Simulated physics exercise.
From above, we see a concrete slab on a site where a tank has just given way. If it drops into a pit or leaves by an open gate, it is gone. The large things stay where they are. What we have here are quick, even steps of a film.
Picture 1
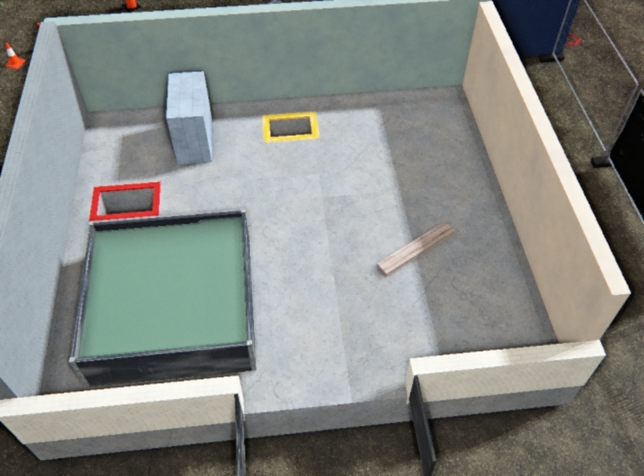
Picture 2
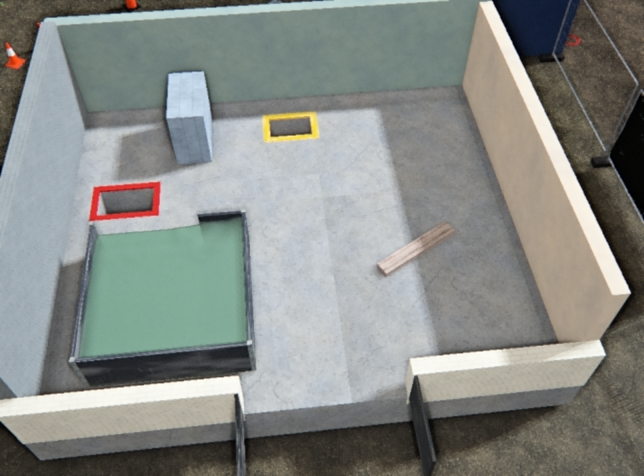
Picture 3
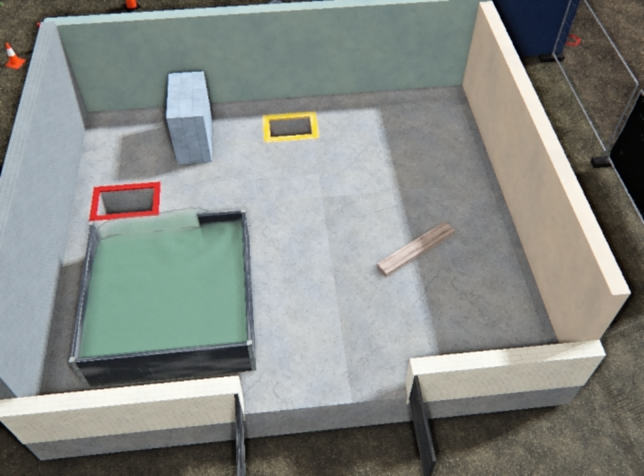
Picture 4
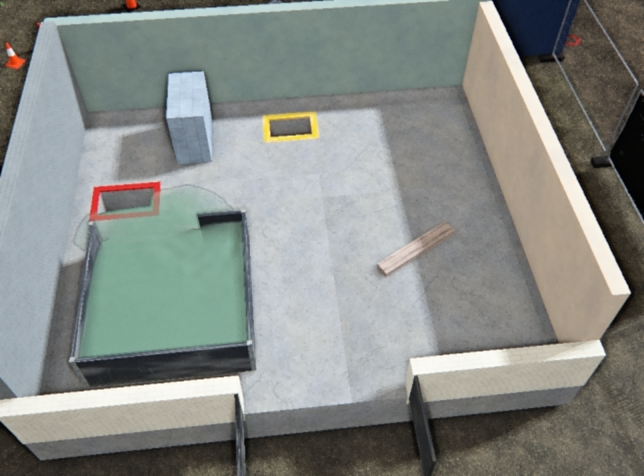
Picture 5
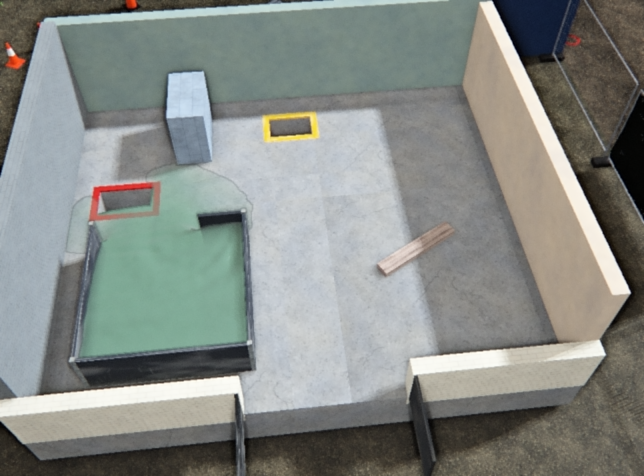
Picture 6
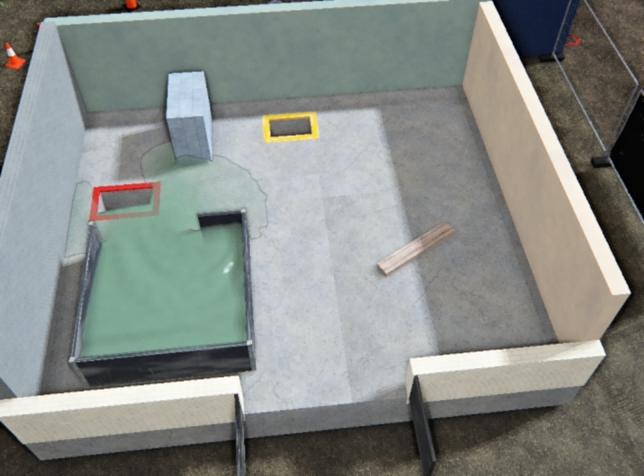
The clip shows an open tank of green liquid on a walled concrete slab; part of its far side disappears, and liquid pours out, spreading around the red-framed opening and reaching the pale upright block.
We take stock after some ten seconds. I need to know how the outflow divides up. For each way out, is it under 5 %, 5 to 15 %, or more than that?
The gate takes in a trifling amount - short of five per cent. The yellow pit takes in a reasonable amount - five to fifteen per cent. The red pit takes in a considerable amount - past fifteen per cent.
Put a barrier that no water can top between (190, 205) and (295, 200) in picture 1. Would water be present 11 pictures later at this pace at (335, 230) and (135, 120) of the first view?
Swamped, then swamped.
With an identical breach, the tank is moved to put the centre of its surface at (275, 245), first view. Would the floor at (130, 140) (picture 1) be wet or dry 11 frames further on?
Outcome at the given point: Swamped.
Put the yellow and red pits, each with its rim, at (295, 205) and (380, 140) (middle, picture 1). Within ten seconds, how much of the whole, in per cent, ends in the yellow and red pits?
Looks like yellow collects 6 percent and red collects 14 percent.
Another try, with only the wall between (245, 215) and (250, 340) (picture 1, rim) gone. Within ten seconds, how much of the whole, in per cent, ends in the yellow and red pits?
In percent: Yellow 15, red 2.
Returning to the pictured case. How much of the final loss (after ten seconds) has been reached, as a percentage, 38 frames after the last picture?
It comes to around 80 per cent.
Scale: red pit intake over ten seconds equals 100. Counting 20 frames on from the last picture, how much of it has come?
Roughly 55 percent.
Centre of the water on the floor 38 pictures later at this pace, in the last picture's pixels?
Close to pixel (206, 219).
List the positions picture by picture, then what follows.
The first frame shows the open tank at (166, 283) is whole and still.
In the second frame, the front is at a hidden place, out from the gap on the open tank's far side.
In the third frame, water pours out on the open tank's far side and has run to a hidden place.
In the fourth frame, water pours out on the open tank's far side and has run to (213, 196).
In the fifth frame, water pours out on the open tank's far side and has run to (184, 166).
In the sixth frame, water pours out on the open tank's far side and has run to (173, 145).
A moment on, water covers 20 % of the floor; the gate 0 %, the yellow pit 0 %, the red pit 11 %.
Next, water covers 25 % of the floor; the gate 0 %, the yellow pit 2 %, the red pit 20 %.
Then, water covers 45 % of the floor; the gate 0 %, the yellow pit 4 %, the red pit 29 %.
Later, water covers 55 % of the floor; the gate 0 %, the yellow pit 7 %, the red pit 42 %.
In the end, water covers 60 % of the floor; the gate 0 %, the yellow pit 10 %, the red pit 52 %.
